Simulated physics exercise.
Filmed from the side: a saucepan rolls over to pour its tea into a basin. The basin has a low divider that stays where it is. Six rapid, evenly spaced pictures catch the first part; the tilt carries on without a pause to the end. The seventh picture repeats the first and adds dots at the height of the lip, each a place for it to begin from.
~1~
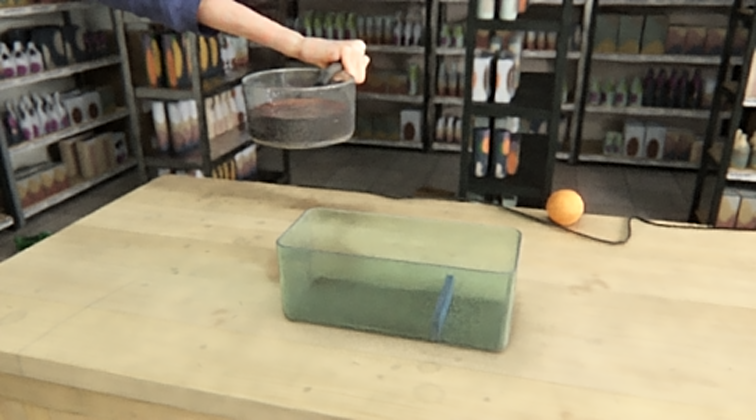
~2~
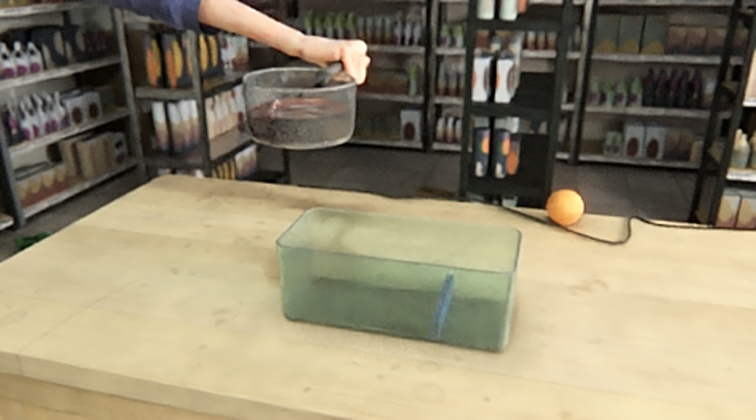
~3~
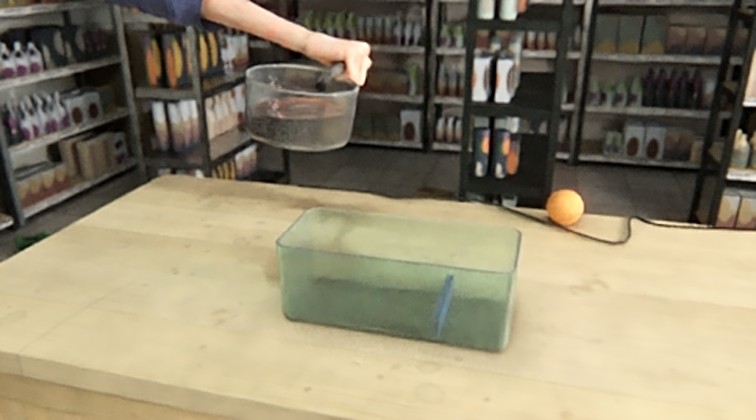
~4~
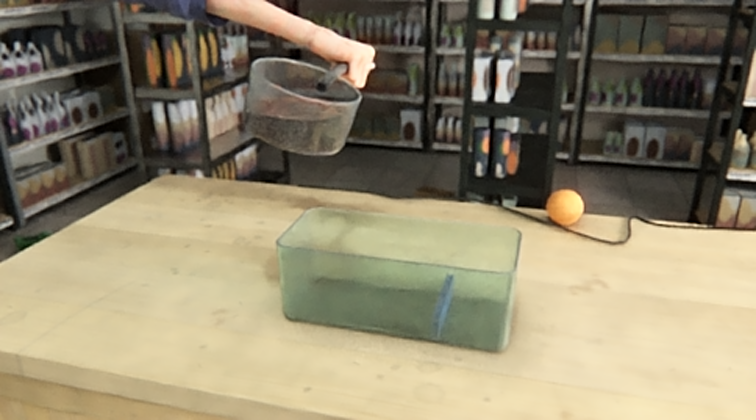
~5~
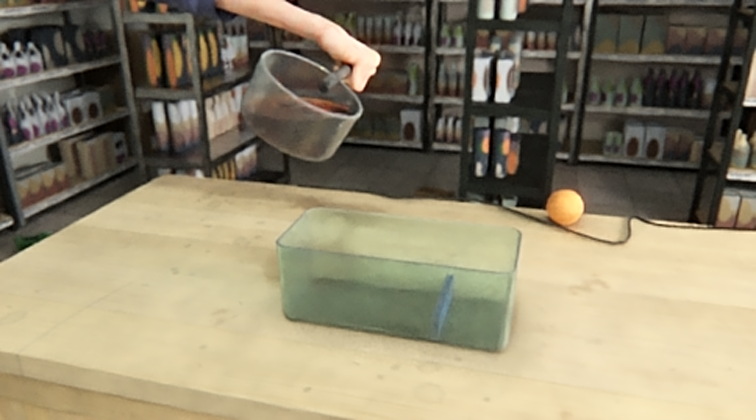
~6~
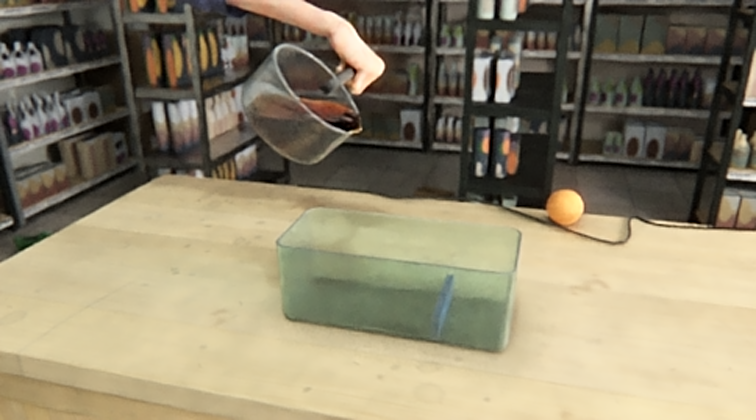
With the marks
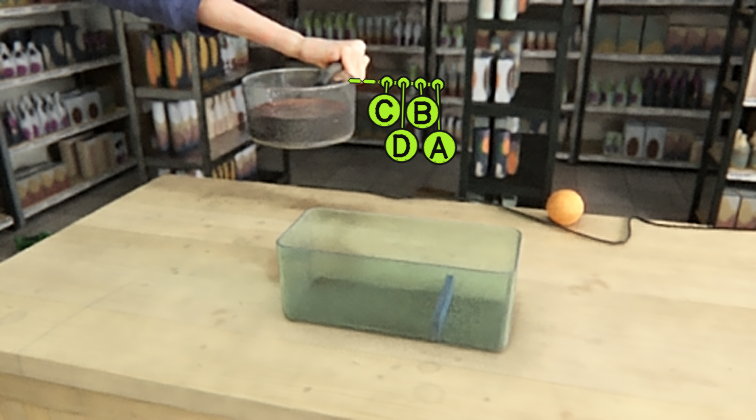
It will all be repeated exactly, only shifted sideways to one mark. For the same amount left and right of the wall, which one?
B beats the others.
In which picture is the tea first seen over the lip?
In picture 6.
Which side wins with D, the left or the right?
More ends on the left.
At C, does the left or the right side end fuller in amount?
More ends on the left.
In lime, A at (437, 84); B at (420, 84); C at (386, 82); D at (403, 83).
With A, about 28 % ends left of the wall and 69 % right of it; 3 % is lost outside.
With B, about 53 % ends left of the wall and 46 % right of it.
With C, about 85 % ends left of the wall and 12 % right of it; 3 % is lost outside.
With D, about 72 % ends left of the wall and 27 % right of it.
